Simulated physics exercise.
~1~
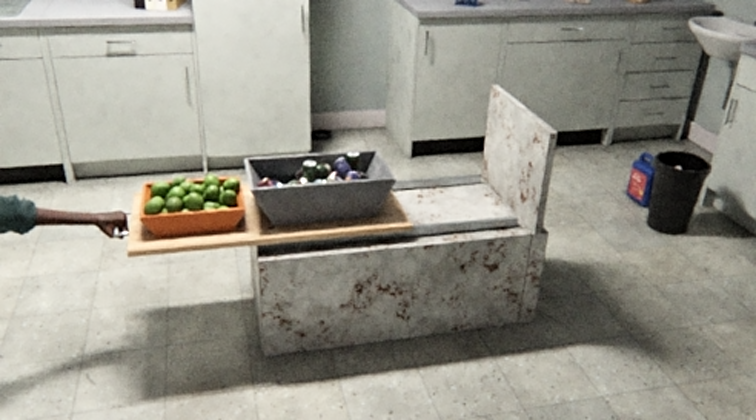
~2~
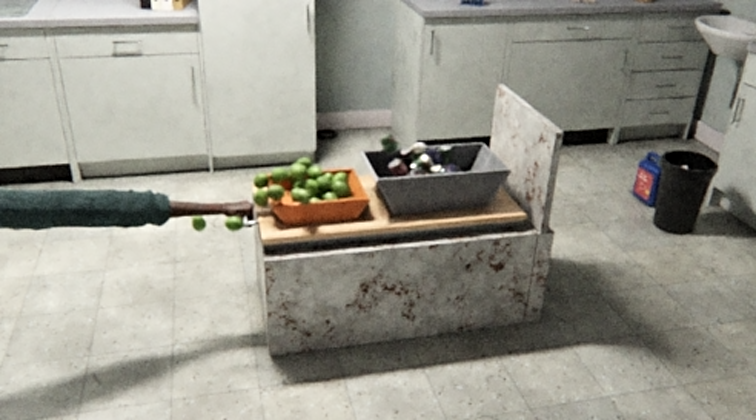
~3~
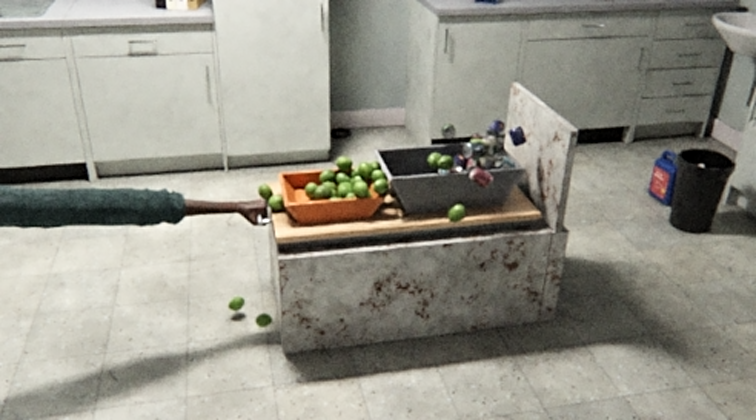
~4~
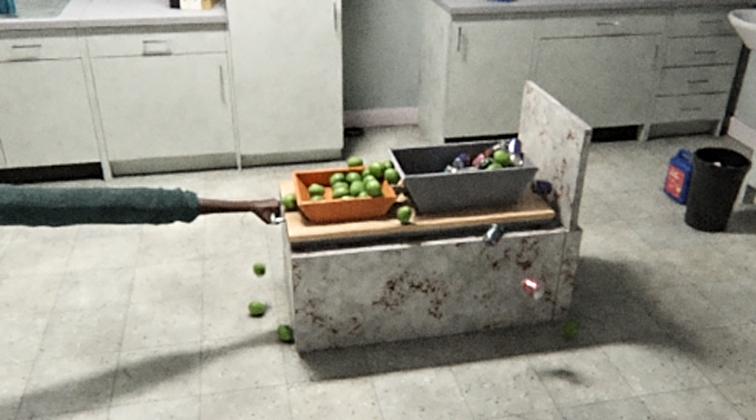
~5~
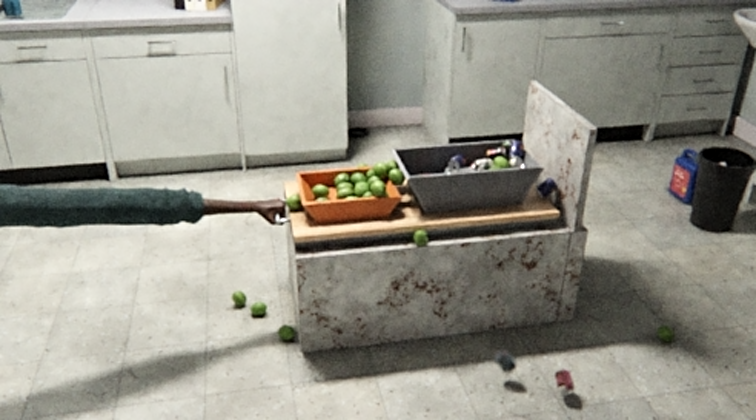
An arm in a green sleeve shoved a wooden shelf holding an orange tote of limes and a grey tote of small cans rightward over a stained base, and several limes and a few cans spilled, some ending up on the floor.
